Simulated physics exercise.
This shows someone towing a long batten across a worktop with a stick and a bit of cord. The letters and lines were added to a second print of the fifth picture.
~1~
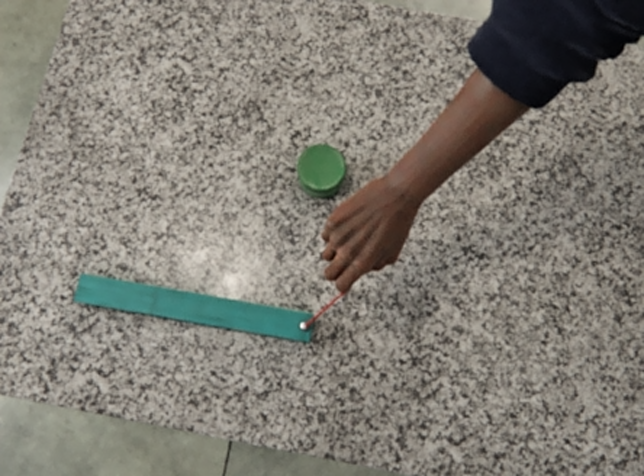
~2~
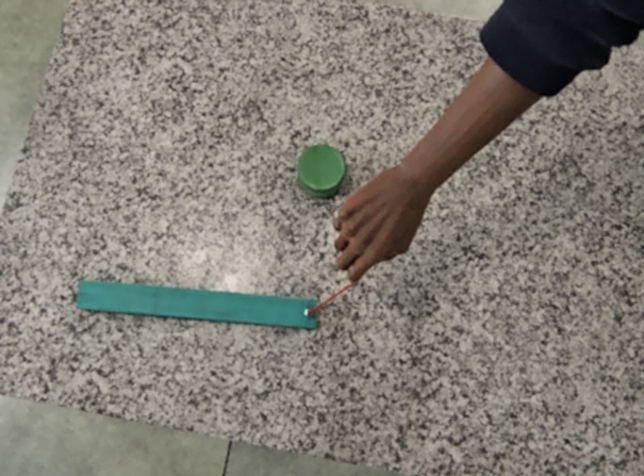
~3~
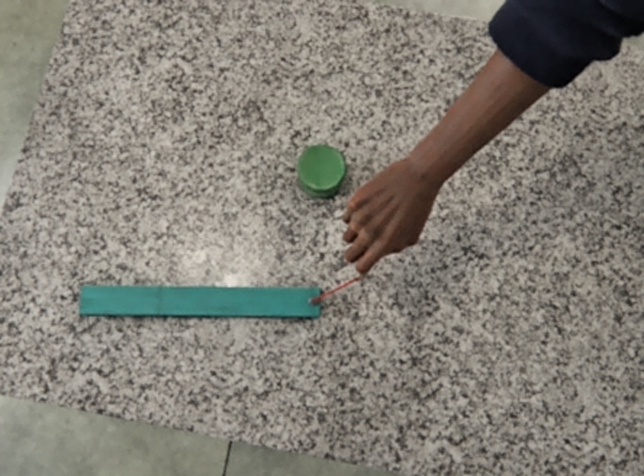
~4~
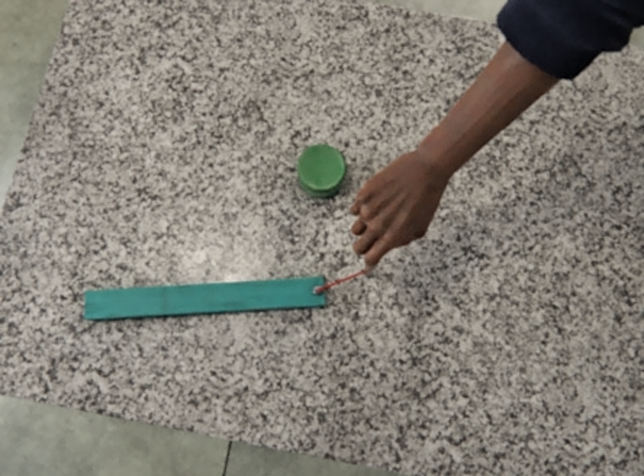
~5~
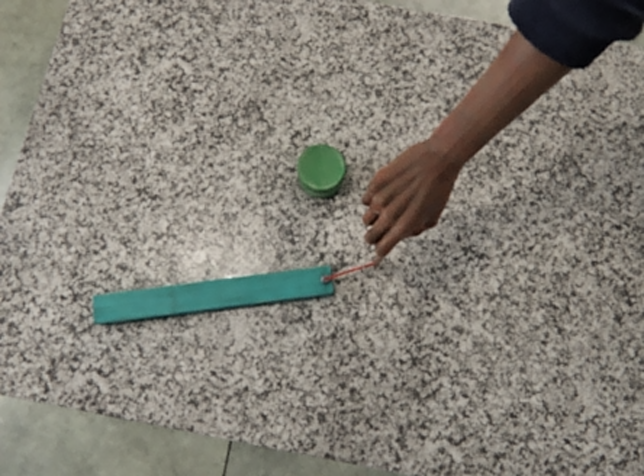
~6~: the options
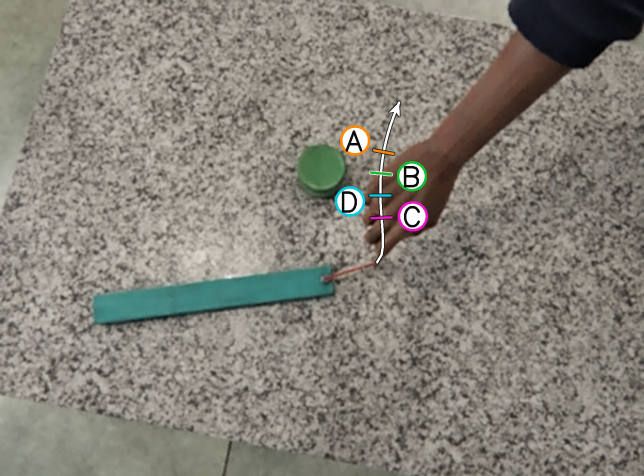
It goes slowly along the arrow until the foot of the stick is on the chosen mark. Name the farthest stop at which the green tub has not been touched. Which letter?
Mark B.
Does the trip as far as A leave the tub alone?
No.
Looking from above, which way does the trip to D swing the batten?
For that mark, anticlockwise.
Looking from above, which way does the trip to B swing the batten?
For that mark, anticlockwise.
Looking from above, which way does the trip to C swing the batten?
For that mark, anticlockwise.
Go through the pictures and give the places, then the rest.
In the first frame, turquoise batten (193, 307); green tub (321, 172).
In the second frame, turquoise batten (196, 304); green tub (321, 172).
In the third frame, turquoise batten (200, 301); green tub (321, 172).
In the fourth frame, turquoise batten (205, 298); green tub (321, 172).
In the fifth frame, turquoise batten (213, 294); green tub (321, 172).
On the copy, A at (384, 152); B at (381, 174); C at (381, 218); D at (380, 196); the route from (377, 262) via (380, 179) to (399, 102).
On B. First, foot of the stick (382, 233), middle of the batten (228, 288).
Then, foot of the stick (380, 202), middle of the batten (238, 278).
Finally, foot of the stick (380, 174), middle of the batten (249, 266); nothing has been touched.
By contrast, A is too far, the tub has been hit; C is safe but short; D is safe but short.
